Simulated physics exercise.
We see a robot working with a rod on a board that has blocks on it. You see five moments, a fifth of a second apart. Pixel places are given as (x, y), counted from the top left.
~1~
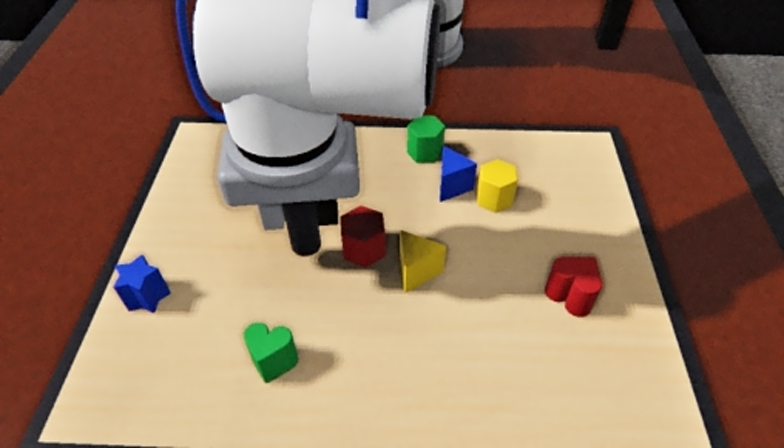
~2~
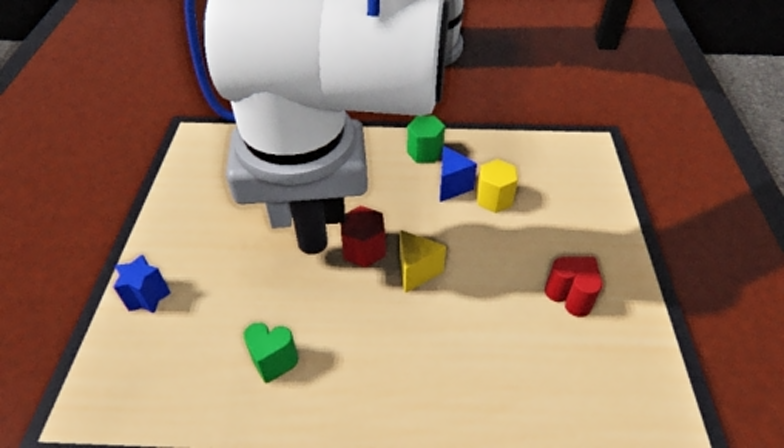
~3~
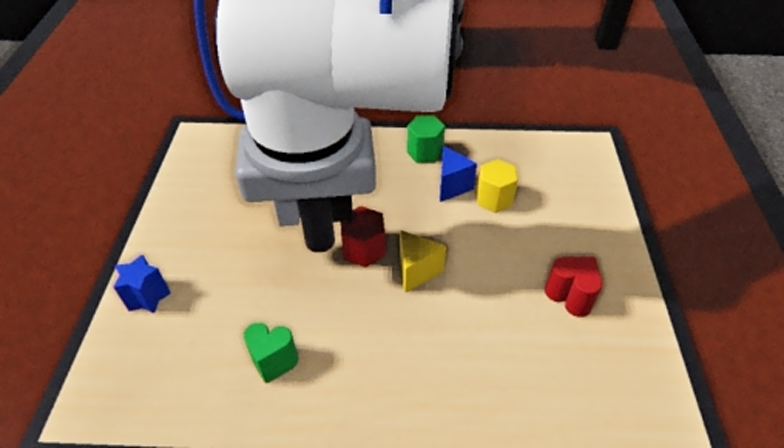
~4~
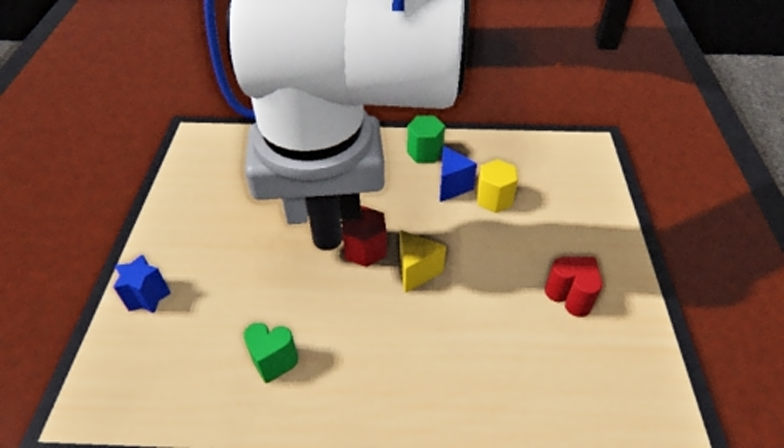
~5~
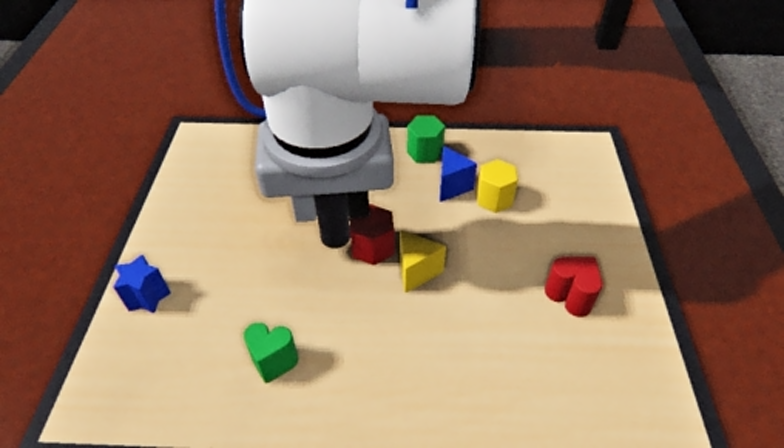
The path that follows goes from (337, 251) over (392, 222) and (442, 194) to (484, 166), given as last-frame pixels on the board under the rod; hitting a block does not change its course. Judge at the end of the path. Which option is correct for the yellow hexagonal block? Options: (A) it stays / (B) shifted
A.
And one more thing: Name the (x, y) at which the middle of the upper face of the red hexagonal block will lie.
In the picture, it is at (430, 209).
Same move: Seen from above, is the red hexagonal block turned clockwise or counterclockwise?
Viewed from overhead, the red hexagonal block winds up turned clockwise.
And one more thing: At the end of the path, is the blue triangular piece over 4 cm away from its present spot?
Short answer: Yes.
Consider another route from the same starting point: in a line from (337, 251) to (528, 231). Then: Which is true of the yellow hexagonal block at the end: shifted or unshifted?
Moved off its spot.
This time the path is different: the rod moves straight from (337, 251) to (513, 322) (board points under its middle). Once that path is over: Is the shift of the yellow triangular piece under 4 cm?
No, that is not how it ends up.
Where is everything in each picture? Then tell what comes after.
The first picture shows lower end of the rod at (306, 245), tops of blocks, red hexagonal block at (362, 222), blue triangular piece at (455, 161), yellow hexagonal block at (499, 172).
The second picture shows rod at (313, 244), blocks as before.
The third picture shows rod at (320, 242), blocks as before.
The fourth picture shows rod at (328, 240), blocks as before.
The fifth picture shows rod at (336, 238), red hexagonal block at (372, 221), blue triangular piece at (455, 161), yellow hexagonal block at (499, 172).
What follows on the original path. One third of the way, rod at (393, 208); red hexagonal block at (425, 209), turned 45° clockwise.
Two thirds of the way, rod at (443, 180); red hexagonal block at (430, 209), turned 60° clockwise; blue triangular piece at (466, 158), turned 30° anticlockwise.
At the end, rod at (486, 152); red hexagonal block at (430, 209), turned 60° clockwise; blue triangular piece at (510, 132), turned 20° anticlockwise; yellow hexagonal block not moved.
